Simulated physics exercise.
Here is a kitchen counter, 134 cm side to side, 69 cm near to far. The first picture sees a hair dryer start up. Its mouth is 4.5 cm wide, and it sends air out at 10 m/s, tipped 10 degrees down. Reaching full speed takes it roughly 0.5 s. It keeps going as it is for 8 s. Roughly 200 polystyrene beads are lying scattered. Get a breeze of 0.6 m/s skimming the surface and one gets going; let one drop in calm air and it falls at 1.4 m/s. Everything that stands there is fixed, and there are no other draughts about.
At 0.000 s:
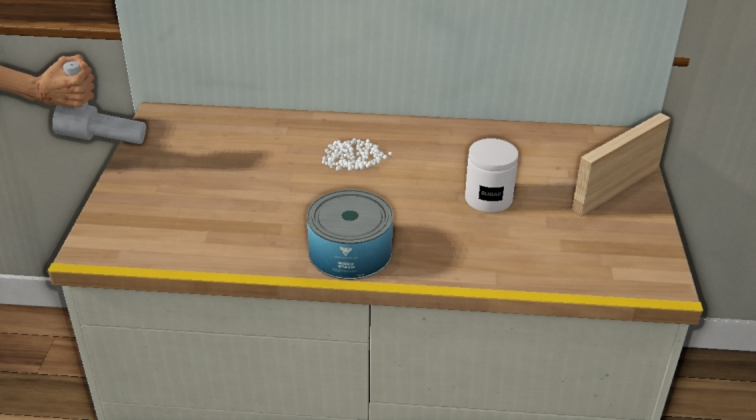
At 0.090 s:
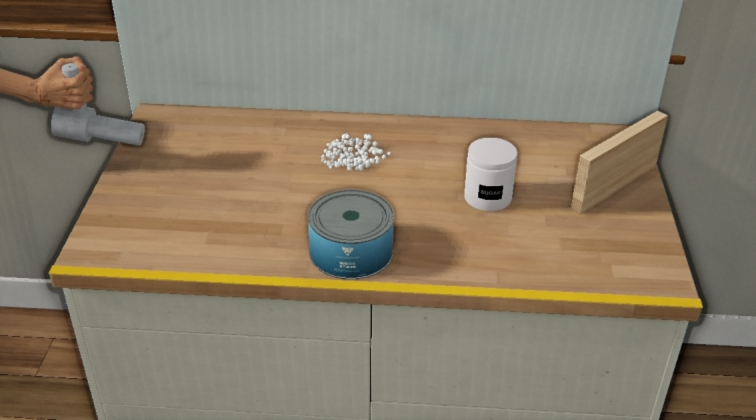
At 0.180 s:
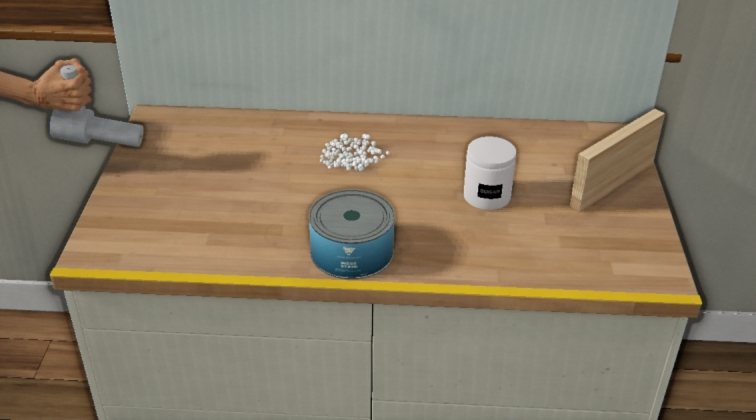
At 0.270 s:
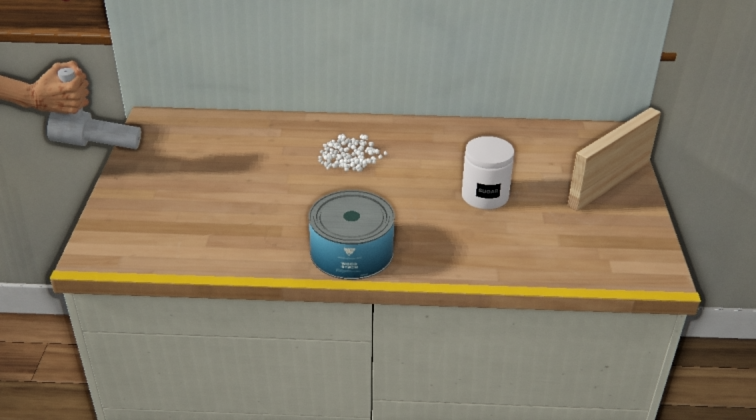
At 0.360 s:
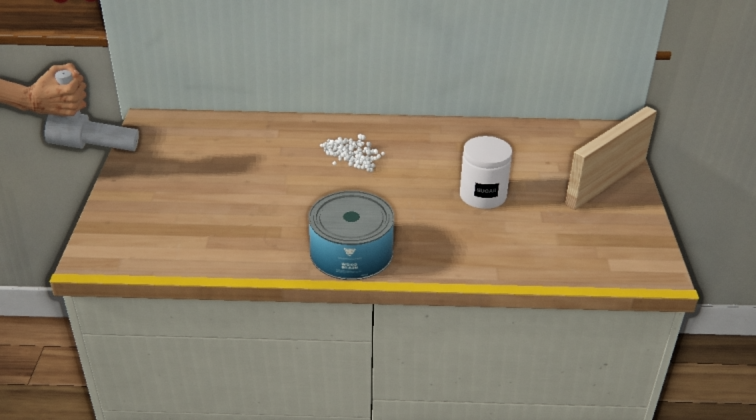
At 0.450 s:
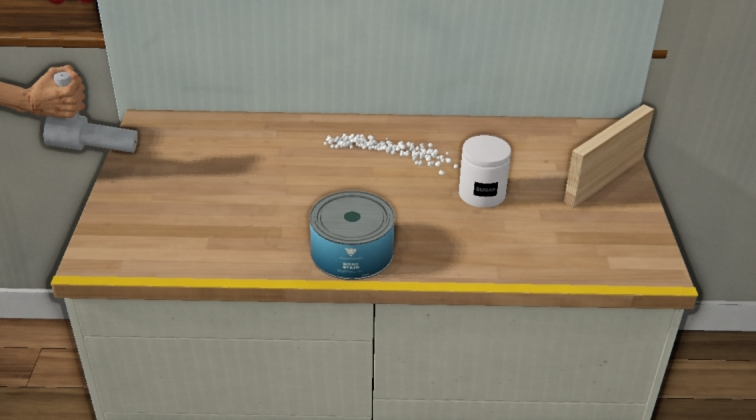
White beads lie still on the counter, then spread right toward the white jar.
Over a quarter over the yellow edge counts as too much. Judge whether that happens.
Judgement: It does not happen.
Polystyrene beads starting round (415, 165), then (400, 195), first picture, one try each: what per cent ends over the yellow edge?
Roughly 0 %, then 50 %.
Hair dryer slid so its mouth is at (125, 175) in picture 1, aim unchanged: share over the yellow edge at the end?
My estimate is close to 0 percent.
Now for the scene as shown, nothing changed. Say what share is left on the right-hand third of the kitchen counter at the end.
I'd estimate around 0 per cent.
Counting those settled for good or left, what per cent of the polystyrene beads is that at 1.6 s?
The share is roughly 70 %.
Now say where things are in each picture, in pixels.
In the first picture, the middle of the polystyrene beads is near (352, 155), none has stirred yet and the mouth of the hair dryer is at (143, 133).
In the second picture, the middle of the polystyrene beads is near (351, 155), none has stirred yet and the yellow edge is centred on (371, 291).
In the third picture, the middle of the polystyrene beads is near (350, 155), none has stirred yet, the top of a jar is at (492, 150) and the top of a large tin is at (352, 215).
In the fourth picture, the middle of the polystyrene beads is near (348, 156) and none has stirred yet.
In the fifth picture, the middle of the polystyrene beads is near (355, 154), the farthest in sight from the hair dryer is at (383, 154) and about 30 % have left their places.
In the sixth picture, the middle of the polystyrene beads is near (378, 147), the farthest in sight from the hair dryer is at (456, 167) and about 85 % have left their places.
After 1.6 s, 28 % are on the move or not yet settled, 0 % are over the yellow edge.
After 2.6 s, 0 % are on the move or not yet settled, 0 % are over the yellow edge.
After 4.4 s, 0 % are on the move or not yet settled, 0 % are over the yellow edge.
After 8.0 s, at the end, 0 % are over the yellow edge.
